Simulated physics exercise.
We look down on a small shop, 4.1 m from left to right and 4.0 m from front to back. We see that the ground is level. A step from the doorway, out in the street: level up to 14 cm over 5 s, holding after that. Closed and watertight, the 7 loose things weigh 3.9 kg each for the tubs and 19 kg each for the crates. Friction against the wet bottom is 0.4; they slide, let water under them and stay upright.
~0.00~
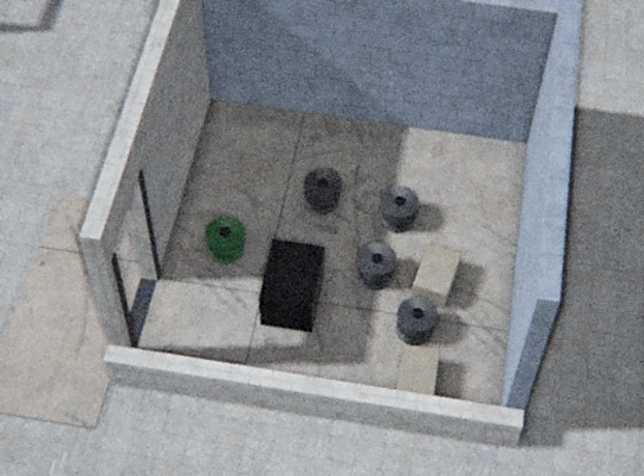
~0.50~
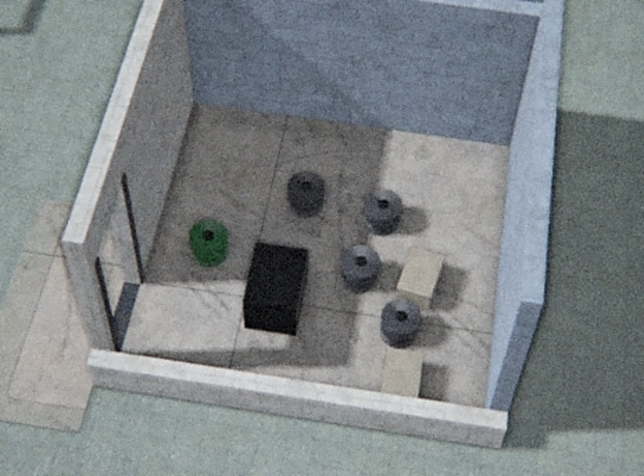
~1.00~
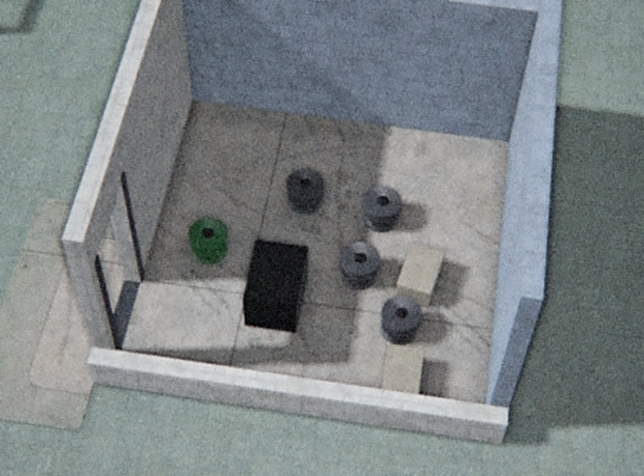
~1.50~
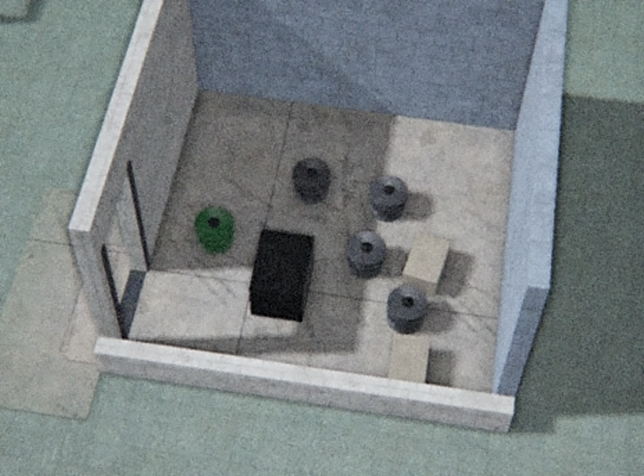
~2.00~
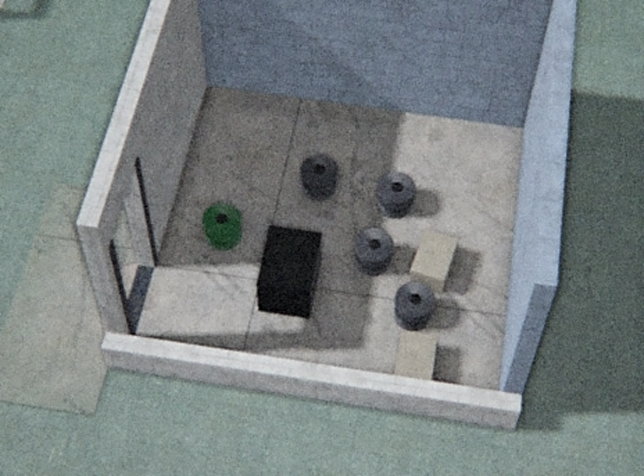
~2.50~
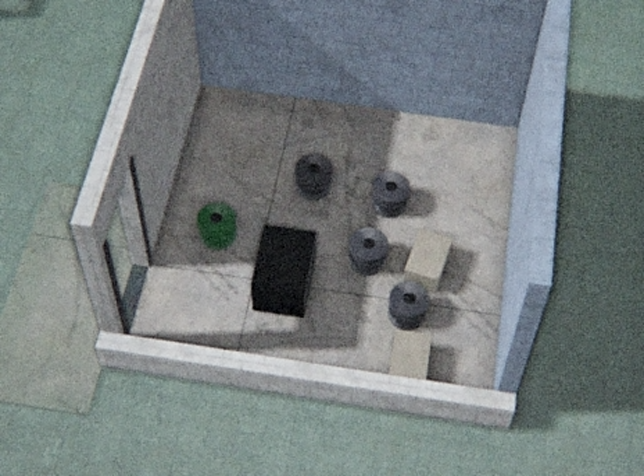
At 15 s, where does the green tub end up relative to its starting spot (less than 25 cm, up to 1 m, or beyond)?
It shifts a modest distance.
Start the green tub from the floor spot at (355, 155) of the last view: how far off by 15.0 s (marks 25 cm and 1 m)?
In that run it wanders a bit.
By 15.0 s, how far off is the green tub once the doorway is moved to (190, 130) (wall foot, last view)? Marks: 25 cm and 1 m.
With that change, the green tub stays nearly motionless.
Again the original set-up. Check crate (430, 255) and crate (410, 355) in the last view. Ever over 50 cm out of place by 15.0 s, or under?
In turn: Below and below.
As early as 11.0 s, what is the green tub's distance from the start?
By that time, close to 40 cm.
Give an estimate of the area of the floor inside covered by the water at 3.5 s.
About 1.0 m2.
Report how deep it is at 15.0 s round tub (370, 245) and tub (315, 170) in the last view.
Close to 3 and 6 centimetres.
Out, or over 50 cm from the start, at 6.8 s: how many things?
I make it 0 by then.
After 3.5 s the green tub is near (216, 218), 0.0 m from its start, aground; 0 afloat.
After 6.8 s the green tub is near (214, 209), 0.1 m from its start, aground; 0 afloat.
After 11.0 s the green tub is near (203, 194), 0.4 m from its start, aground; 3 afloat.
After 15.0 s the green tub is near (184, 235), 0.4 m from its start, afloat; 5 afloat.
